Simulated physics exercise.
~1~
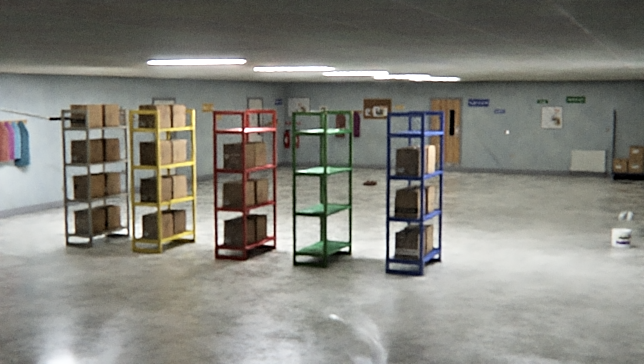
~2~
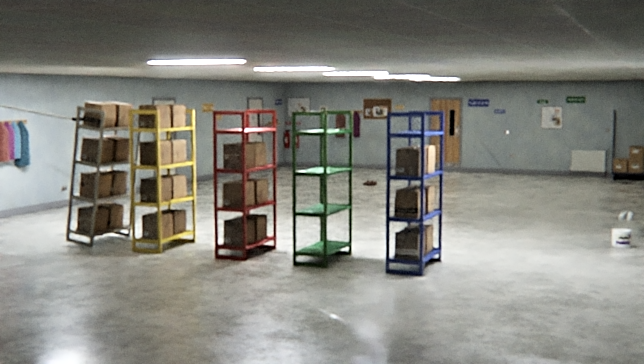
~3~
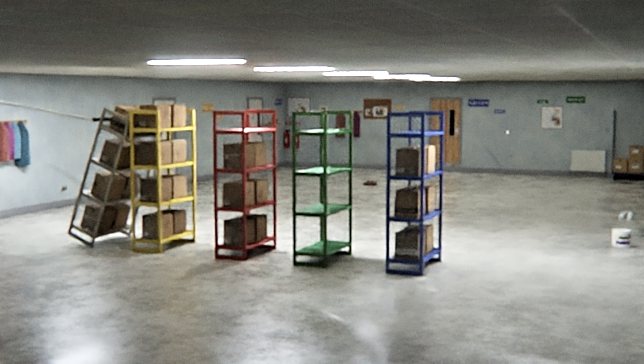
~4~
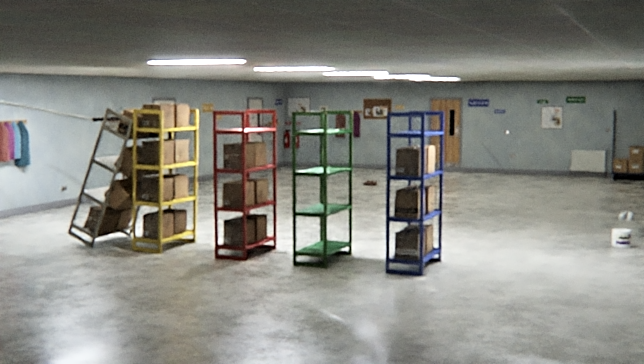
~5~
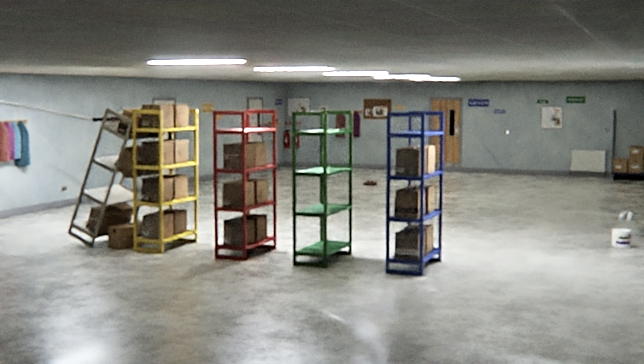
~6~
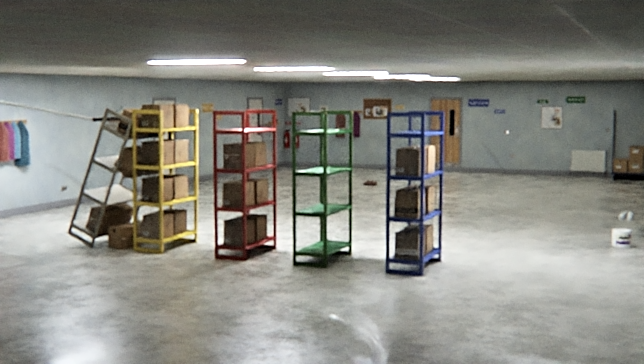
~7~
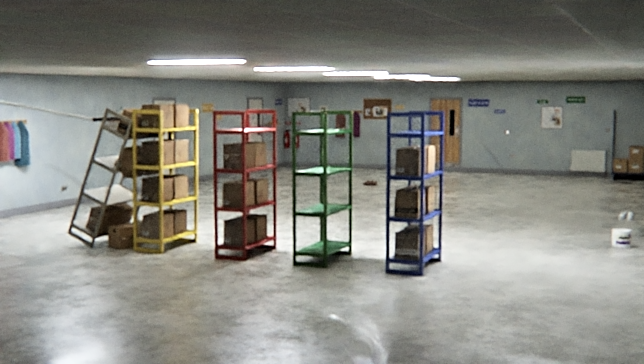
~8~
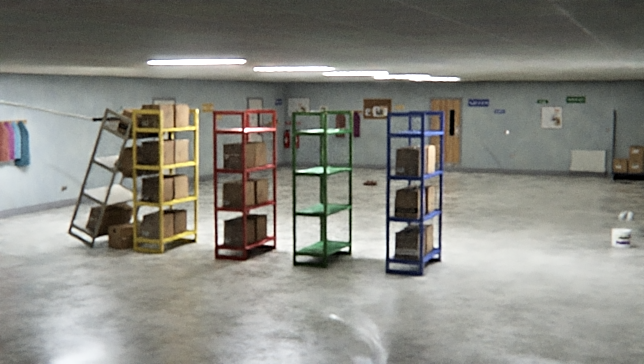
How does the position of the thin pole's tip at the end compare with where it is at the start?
The tip ends a little farther to the right than where it starts. At first it is beside the upright grey rack, and by the end it reaches toward the top of that rack as it leans on the yellow one.
A thin pole at the left extends rightward against the upper part of a grey rack, which tips right and comes to rest leaning on the yellow rack as its cartons slide and some drop. The yellow, red, green and blue racks stay standing.
